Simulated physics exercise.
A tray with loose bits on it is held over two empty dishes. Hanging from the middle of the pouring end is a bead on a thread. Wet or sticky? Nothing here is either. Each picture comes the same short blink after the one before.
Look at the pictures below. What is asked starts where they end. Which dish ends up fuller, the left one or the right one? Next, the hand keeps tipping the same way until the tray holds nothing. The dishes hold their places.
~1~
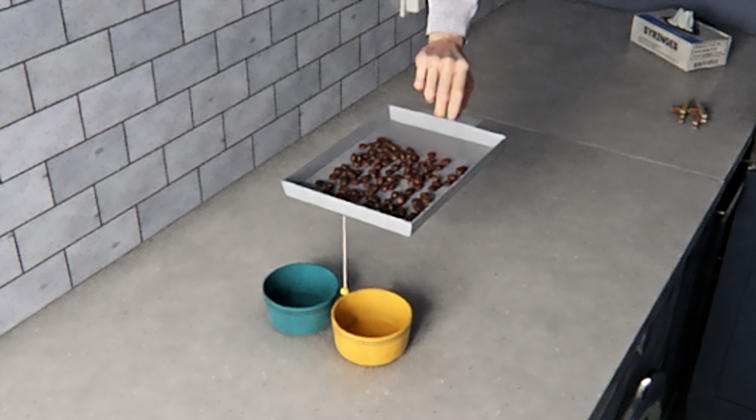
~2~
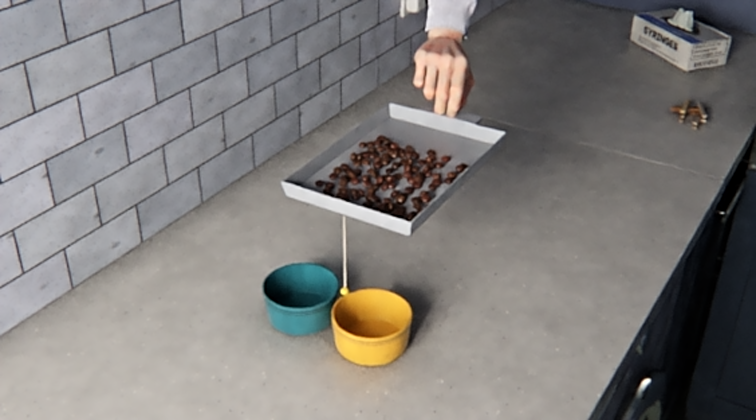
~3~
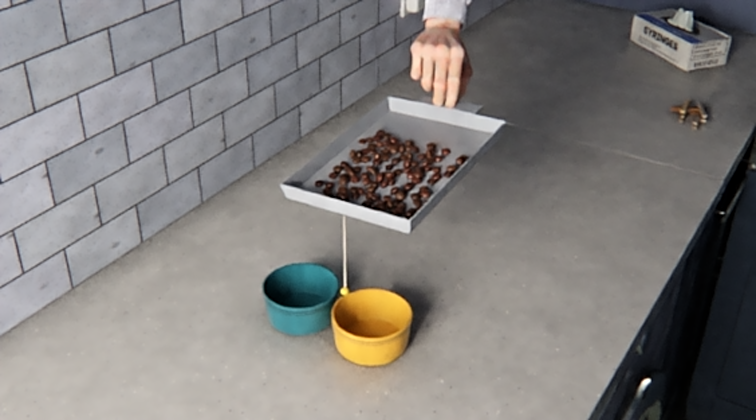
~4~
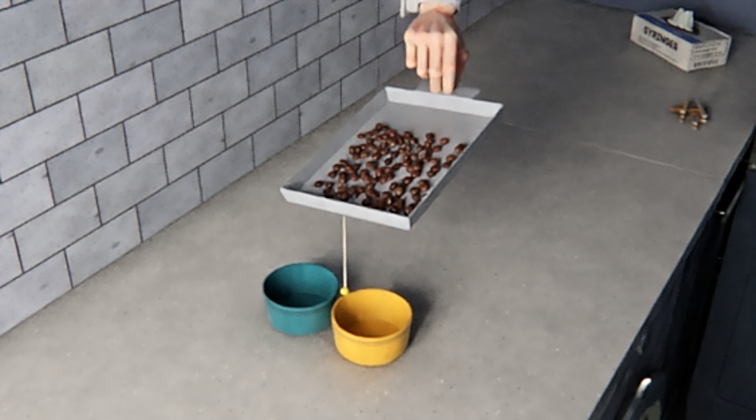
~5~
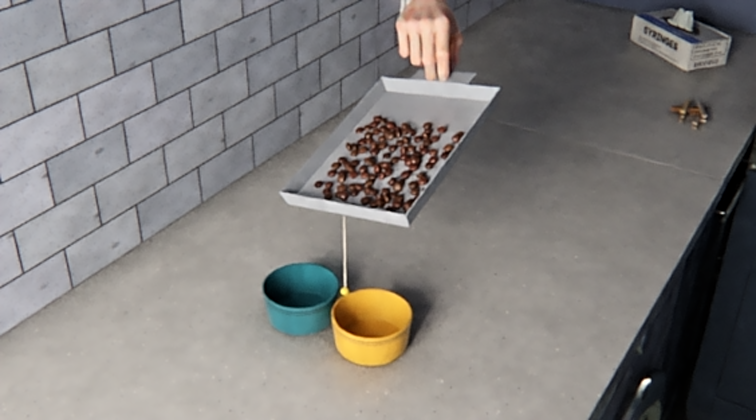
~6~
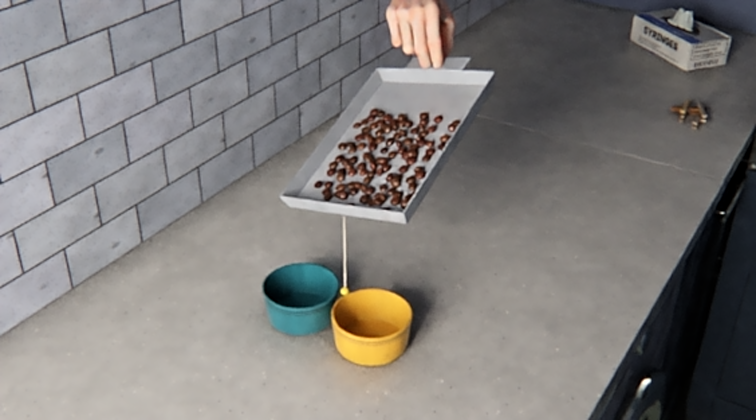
I'd say most of it lands in the left one, honestly.
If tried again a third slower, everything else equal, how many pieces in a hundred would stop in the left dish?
Result: About 90 per cent.
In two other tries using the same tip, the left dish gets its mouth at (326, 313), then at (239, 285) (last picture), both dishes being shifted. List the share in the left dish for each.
10% for the first placement, 10% for the second.
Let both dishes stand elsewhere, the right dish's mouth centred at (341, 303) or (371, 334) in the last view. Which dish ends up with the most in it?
For the first position it is the one at left; for the second, the one at left.
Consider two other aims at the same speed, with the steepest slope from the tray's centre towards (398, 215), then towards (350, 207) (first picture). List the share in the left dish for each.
0 % and 20 %.
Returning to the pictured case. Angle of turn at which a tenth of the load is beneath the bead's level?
Near 85 degrees.
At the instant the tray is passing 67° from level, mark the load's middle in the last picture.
Near the pixel (314, 196).
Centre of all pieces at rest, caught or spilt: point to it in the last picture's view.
At about (296, 307), give or take.
Shortly afterwards, tray tipped steeply; all but a few on the tray; a little in the air.
Next, tray tipped past a quarter turn; near a quarter on the tray; near half in the left dish; a little outside both; a little in the air.
Some moments later, tray tipped past a quarter turn; all but a few in the left dish; a little outside both.
In the end, tray tipped past a quarter turn; none at all in the right dish; all but a few in the left dish; a little outside both.
